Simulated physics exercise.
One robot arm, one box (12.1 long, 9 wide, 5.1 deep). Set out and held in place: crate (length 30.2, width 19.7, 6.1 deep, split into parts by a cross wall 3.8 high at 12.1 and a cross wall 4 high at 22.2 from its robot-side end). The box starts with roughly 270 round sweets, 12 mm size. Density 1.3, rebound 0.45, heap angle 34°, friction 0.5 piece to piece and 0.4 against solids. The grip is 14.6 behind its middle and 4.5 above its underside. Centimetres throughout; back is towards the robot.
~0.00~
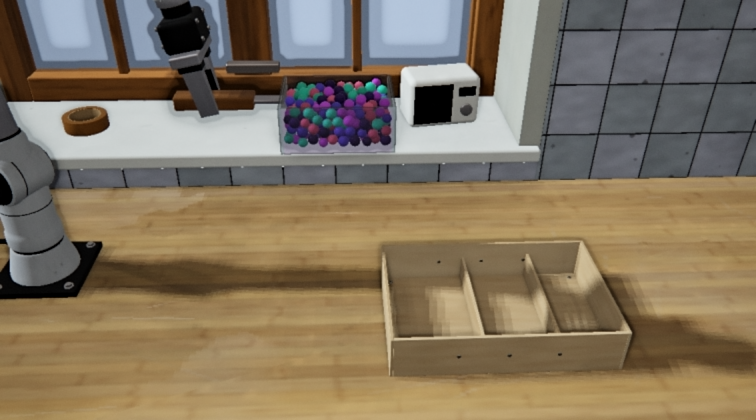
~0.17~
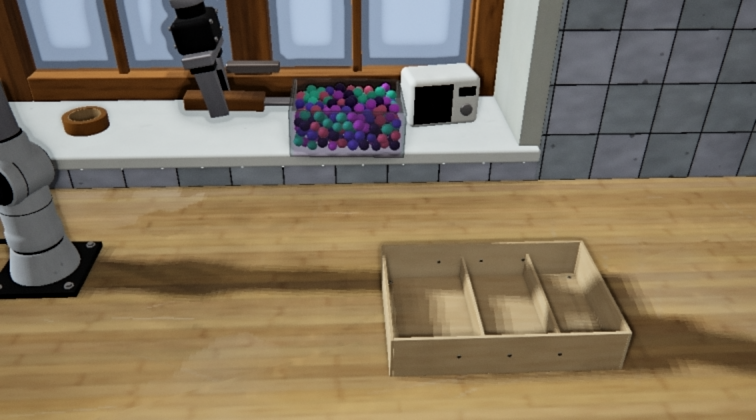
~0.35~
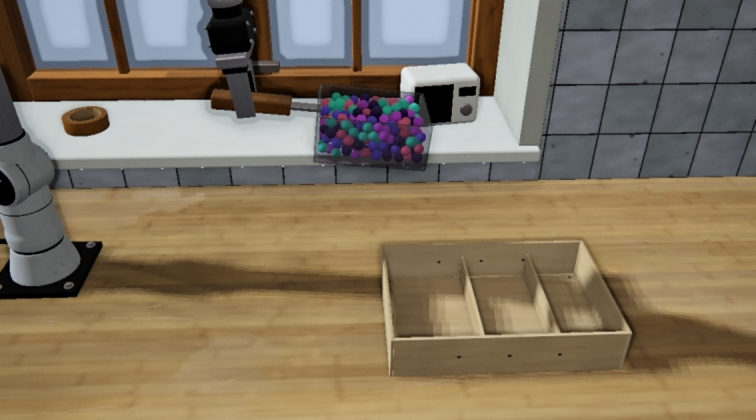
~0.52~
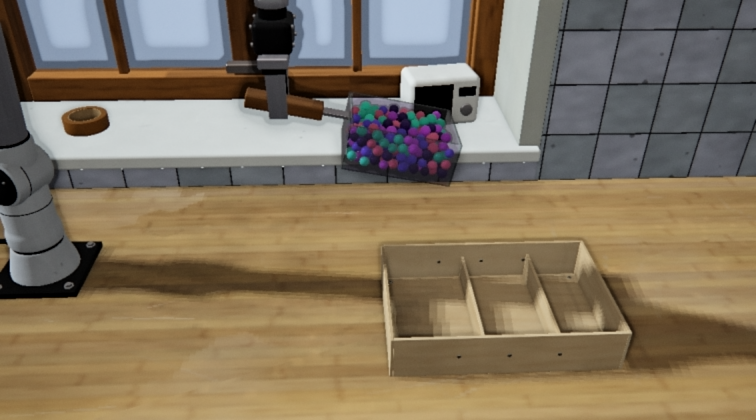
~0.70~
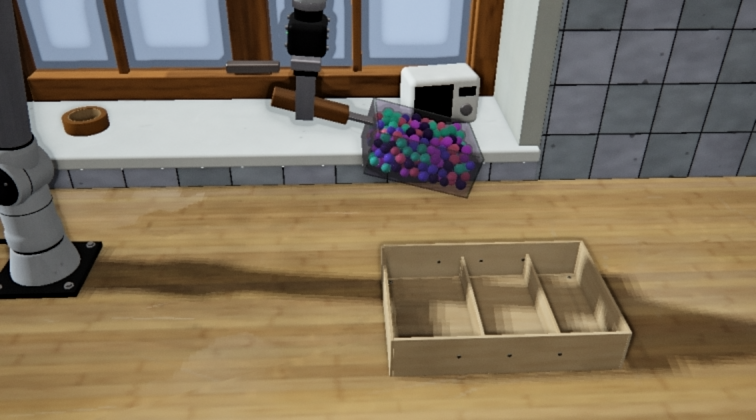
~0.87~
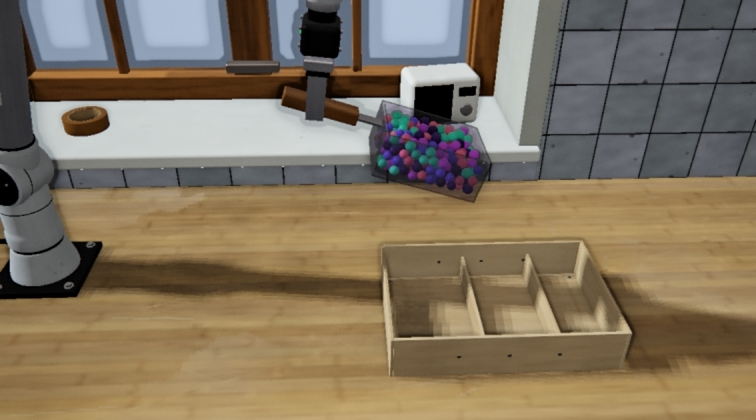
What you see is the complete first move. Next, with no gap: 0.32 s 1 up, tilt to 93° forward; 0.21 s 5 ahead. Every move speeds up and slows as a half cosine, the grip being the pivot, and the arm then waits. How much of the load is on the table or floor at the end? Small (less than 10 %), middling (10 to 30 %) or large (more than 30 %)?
On the table or floor the share is large, more than 30 %.
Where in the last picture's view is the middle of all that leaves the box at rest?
At about (395, 315).
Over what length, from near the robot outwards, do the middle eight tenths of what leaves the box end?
Some 24 cm.
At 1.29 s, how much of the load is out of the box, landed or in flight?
Some 30 per cent.
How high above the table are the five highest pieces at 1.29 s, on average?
About 26 cm.
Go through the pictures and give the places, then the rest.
The first picture shows box floor at (338, 131), level; upper third of the load around (336, 101), from x 290 to 385, top at y 85; 274 in the box.
The second picture shows box floor at (347, 135), tilted 2° forward; upper third of the load around (346, 105), from x 300 to 395, top at y 90.
The third picture shows box floor at (369, 144), tilted 6° forward; upper third of the load around (361, 114), from x 325 to 420, top at y 95.
The fourth picture shows box floor at (394, 155), tilted 12° forward; upper third of the load around (383, 127), from x 350 to 450, top at y 105.
The fifth picture shows box floor at (413, 164), tilted 16° forward; upper third of the load around (401, 135), from x 370 to 470, top at y 115.
The sixth picture shows box floor at (420, 167), tilted 18° forward; upper third of the load around (408, 138), from x 380 to 480, top at y 115; 274 in the box.
By 1.08 s, tilted 74° forward, highest piece 25 above the table; 243 in the box, 8 in the robot-side part, 23 in flight or on a rim.
By 1.29 s, tilted 93° forward, highest piece 26 above the table; 187 in the box, 42 on the table or floor, 29 in the robot-side part, 16 in flight or on a rim.
By 1.60 s, tilted 93° forward, highest piece 18 above the table; 112 in the robot-side part, 73 on the table or floor, 70 in the box, 19 in flight or on a rim.
By 2.65 s, tilted 93° forward, highest piece 17 above the table; 124 in the robot-side part, 104 on the table or floor, 46 in the box.
Final count, 124 in the robot-side part, 104 on the table or floor, 46 in the box. That is 38 % on the table or floor.
